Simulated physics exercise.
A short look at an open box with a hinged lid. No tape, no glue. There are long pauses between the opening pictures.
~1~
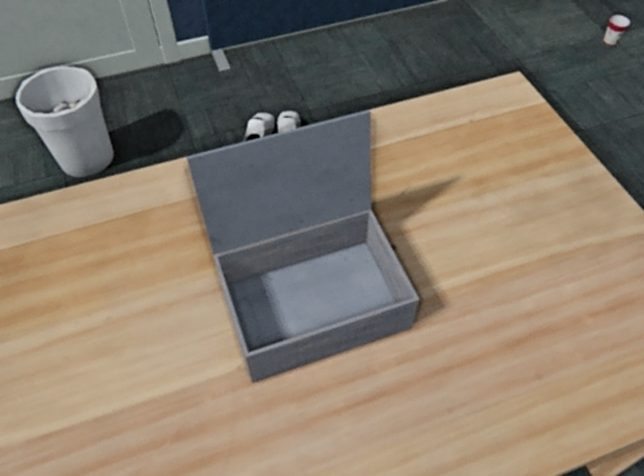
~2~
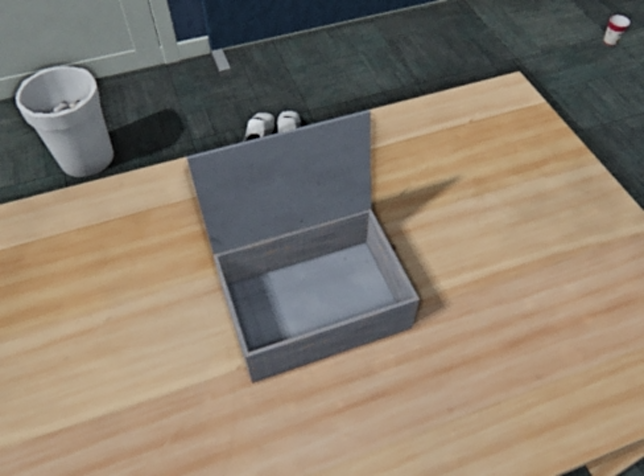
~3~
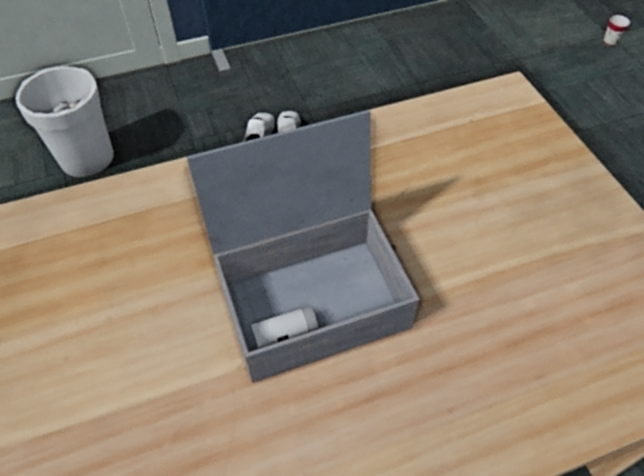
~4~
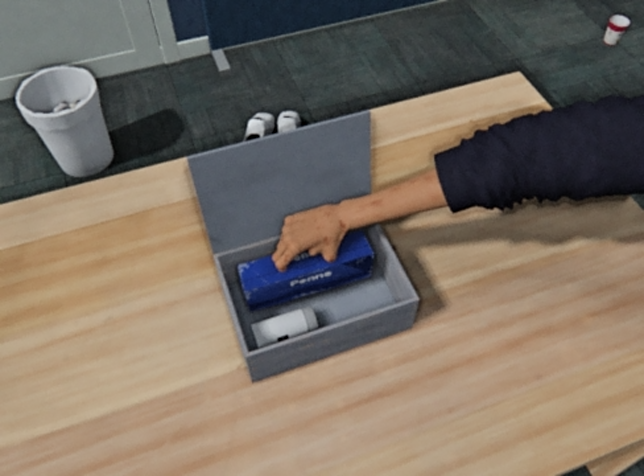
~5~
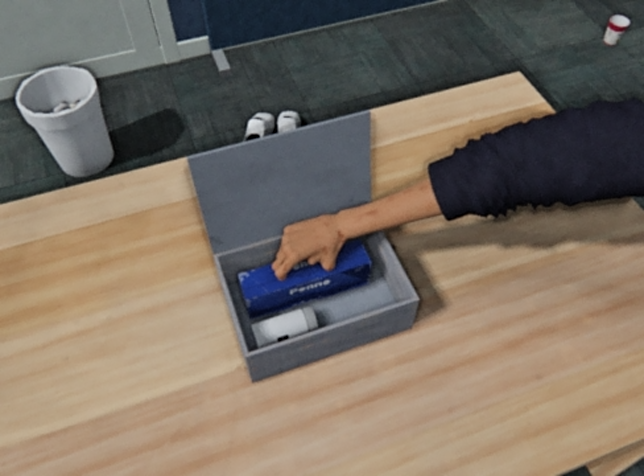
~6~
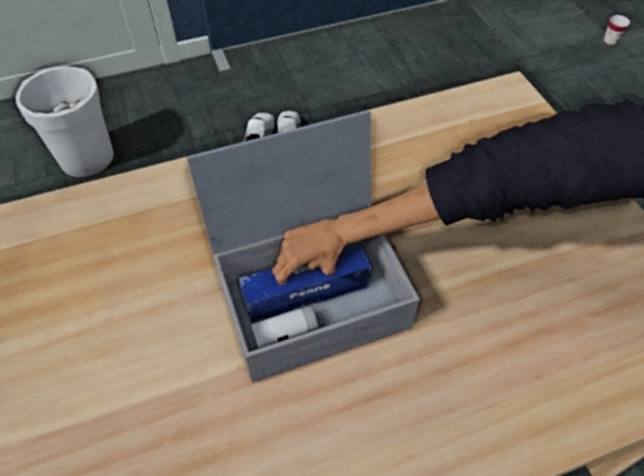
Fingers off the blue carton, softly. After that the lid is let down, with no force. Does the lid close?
Outcome: The lid closes.
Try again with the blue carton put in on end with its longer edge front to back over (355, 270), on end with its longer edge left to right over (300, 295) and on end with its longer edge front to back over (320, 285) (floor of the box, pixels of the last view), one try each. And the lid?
In the first case it will not close; in the second case it will not close; in the third case it is held up.
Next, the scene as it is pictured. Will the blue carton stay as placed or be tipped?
It stays as placed.
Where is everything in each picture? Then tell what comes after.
In the first frame, the last thing is not in view yet.
In the second frame, the last thing is not in view yet.
In the third frame, the last thing is not in view yet; white shaker (285, 327).
The fourth frame shows on its way; blue carton (307, 271); white shaker (285, 327).
The fifth frame shows on its way; blue carton (305, 279); white shaker (285, 327).
The sixth frame shows put in, still held; blue carton (306, 283); white shaker (285, 327).
Then, 1.10 s past the last view, lid starting down.
Then, 1.60 s past the last view, lid 58° above the rim.
Then, 1.90 s past the last view, lid 30° above the rim.
Then, 2.10 s past the last view, lid 8° above the rim.
Finally, lid shut; both still in place. Final places as the last picture's camera would see them, blue carton near (306, 283).
